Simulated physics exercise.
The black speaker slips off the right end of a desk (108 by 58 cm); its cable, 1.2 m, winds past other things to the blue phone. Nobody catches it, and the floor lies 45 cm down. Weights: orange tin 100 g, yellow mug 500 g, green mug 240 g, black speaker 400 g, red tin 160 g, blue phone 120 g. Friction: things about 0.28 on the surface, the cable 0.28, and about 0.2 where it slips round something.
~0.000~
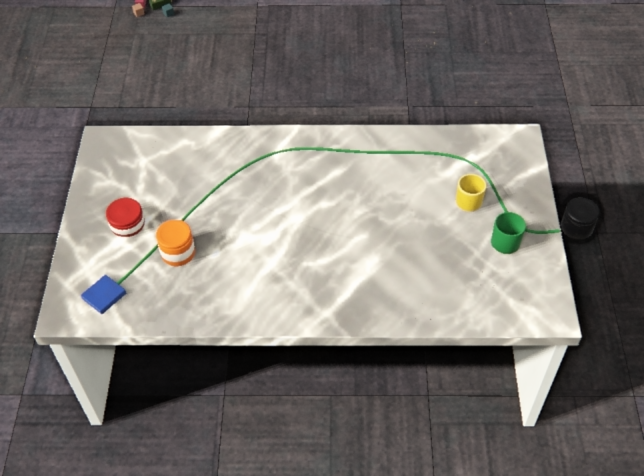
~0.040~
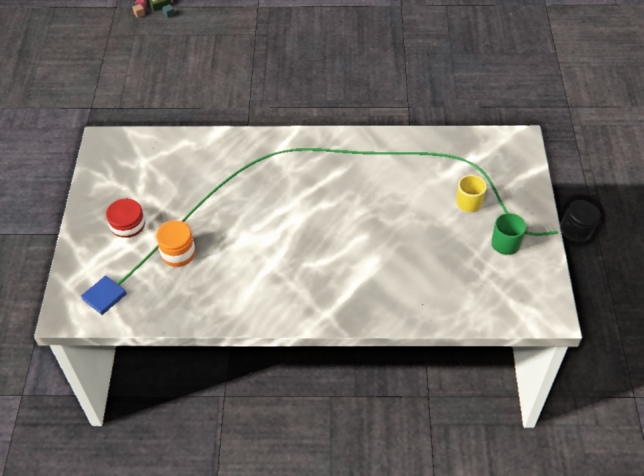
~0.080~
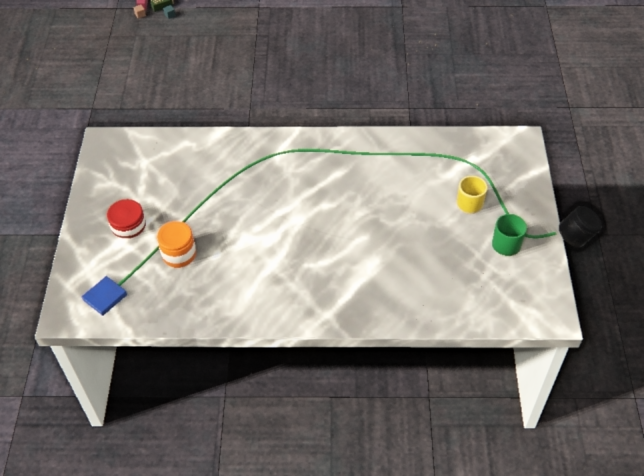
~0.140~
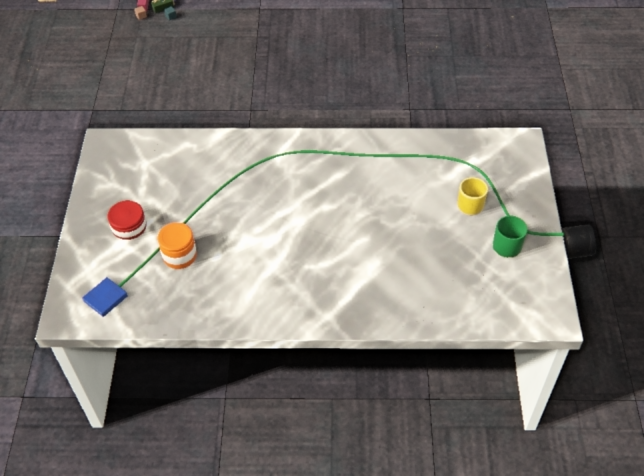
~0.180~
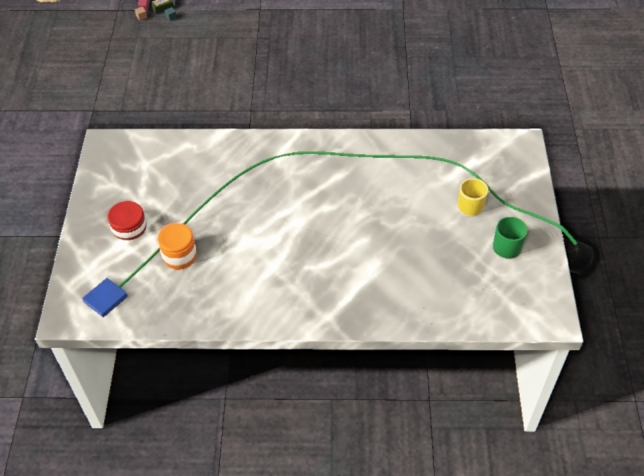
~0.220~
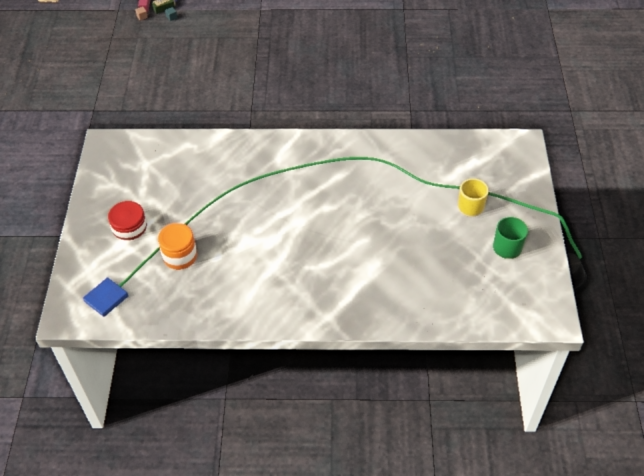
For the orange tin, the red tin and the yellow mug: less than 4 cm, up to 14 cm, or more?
In order: The orange tin ends far away; the red tin stays in the low band; the yellow mug stays in the low band.
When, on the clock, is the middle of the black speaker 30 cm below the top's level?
That is: 0.32 s.
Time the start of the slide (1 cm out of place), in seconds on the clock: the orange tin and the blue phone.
Orange tin 0.32 s, blue phone 0.30 s.
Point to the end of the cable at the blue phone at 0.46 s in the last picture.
Around (228, 239).
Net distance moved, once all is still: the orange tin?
About: Orange tin over the edge.
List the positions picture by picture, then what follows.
Orange tin (173, 233); red tin (123, 211); yellow mug (472, 184); cable runs through (440, 154) (336, 150) (238, 171), in the first frame.
Black speaker (583, 212); cable runs through (336, 151), in the second frame.
Black speaker (580, 227); cable runs through (337, 152), in the third frame.
Black speaker (578, 242); cable runs through (337, 153), in the fourth frame.
Black speaker (574, 256); cable runs through (535, 215) (338, 154), in the fifth frame.
Orange tin (175, 236); red tin (126, 214); yellow mug (474, 189); cable runs through (561, 219) (449, 187) (351, 158) (250, 181), in the sixth frame.
After 0.5 s, the cable's tail end at (228, 239); orange tin 18 cm off its start, yellow mug 1 cm off its start, blue phone 27 cm off its start.
After 0.7 s, the cable's tail end at (332, 161); orange tin over the edge, yellow mug 1 cm off its start, blue phone 63 cm off its start.
After 1.0 s, the cable's tail end at (389, 127); orange tin over the edge, yellow mug 1 cm off its start at (476, 194), blue phone on its side, 80 cm off its start at (404, 132).
After 1.2 s, the cable has left the top; orange tin over the edge, yellow mug 1 cm off its start, blue phone over the edge.
After 2.4 s, the cable has left the top; orange tin over the edge, yellow mug 1 cm off its start at (476, 194), red tin 0 cm off its start at (125, 214), blue phone over the edge.
